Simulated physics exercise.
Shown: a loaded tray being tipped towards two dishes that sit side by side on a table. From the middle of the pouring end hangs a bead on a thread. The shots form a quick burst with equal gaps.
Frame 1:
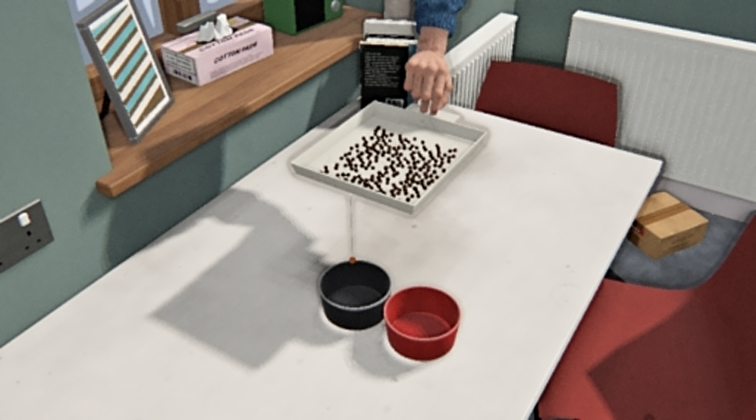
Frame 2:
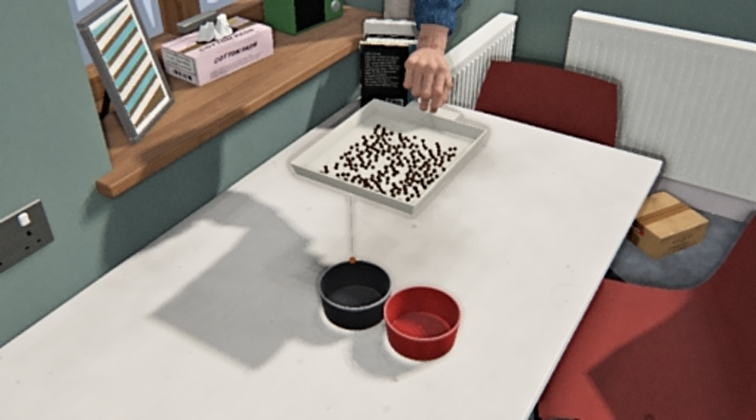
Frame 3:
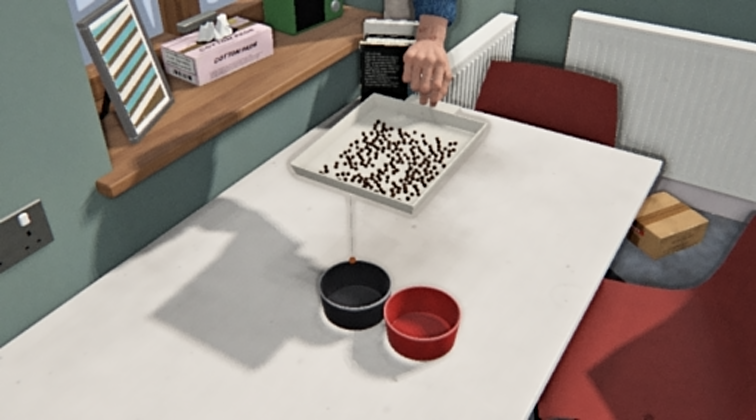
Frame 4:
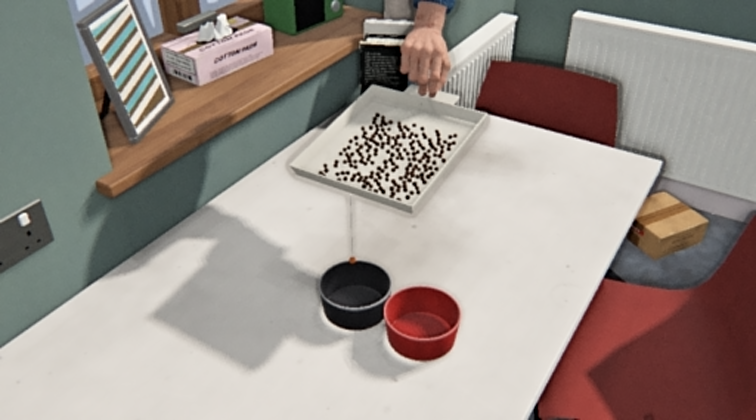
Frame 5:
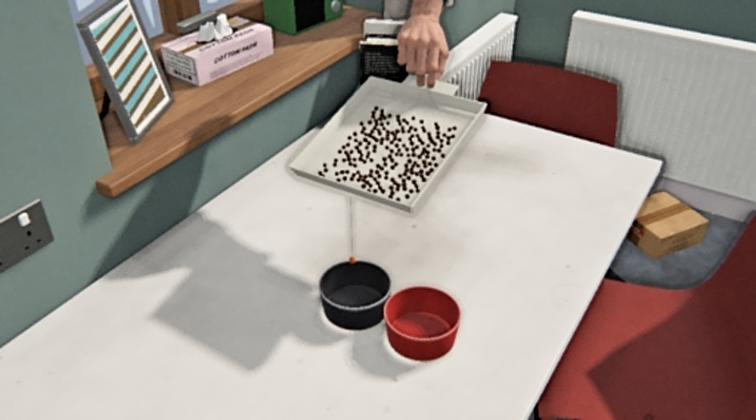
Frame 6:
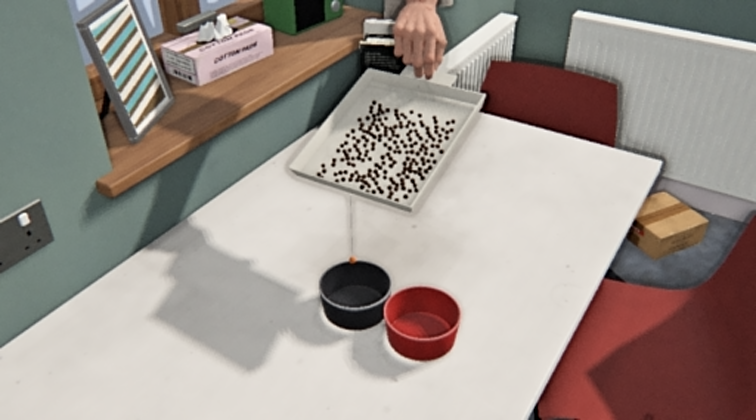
At a white table, a hand gradually tilts a tray of small brown berries toward two dishes.
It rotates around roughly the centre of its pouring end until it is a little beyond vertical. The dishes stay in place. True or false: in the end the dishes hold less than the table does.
True.
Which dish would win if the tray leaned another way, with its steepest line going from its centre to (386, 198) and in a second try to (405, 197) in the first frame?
One gives the rightmost dish and two gives the rightmost dish.
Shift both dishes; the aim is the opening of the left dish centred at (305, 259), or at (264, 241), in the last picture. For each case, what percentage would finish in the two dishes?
The first try gives 70 per cent, the second 50 per cent.
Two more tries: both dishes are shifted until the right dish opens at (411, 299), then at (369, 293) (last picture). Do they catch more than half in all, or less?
Short of half, then the bulk of it.
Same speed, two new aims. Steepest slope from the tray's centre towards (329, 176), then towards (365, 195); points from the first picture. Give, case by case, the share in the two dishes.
The first comes to 0 %, while the second comes to 80 %.
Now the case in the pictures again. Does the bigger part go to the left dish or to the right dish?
Simple - it is the one placed left.
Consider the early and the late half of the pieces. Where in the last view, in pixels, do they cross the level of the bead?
Roughly at (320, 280) first, and then at (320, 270).
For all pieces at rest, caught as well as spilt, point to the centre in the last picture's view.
(315, 313).
Just after the last frame, tray tipped steeply; almost all on the tray; just a few in the air.
A moment on, tray tipped right over; the larger part on the tray; just a few in the left dish; just a few outside both; about a tenth in the air.
Further on, tray tipped past a quarter turn; just a few in the right dish; roughly a quarter in the left dish; roughly two thirds outside both.
When it is over, tray tipped past a quarter turn; just a few in the right dish; roughly a quarter in the left dish; roughly two thirds outside both.
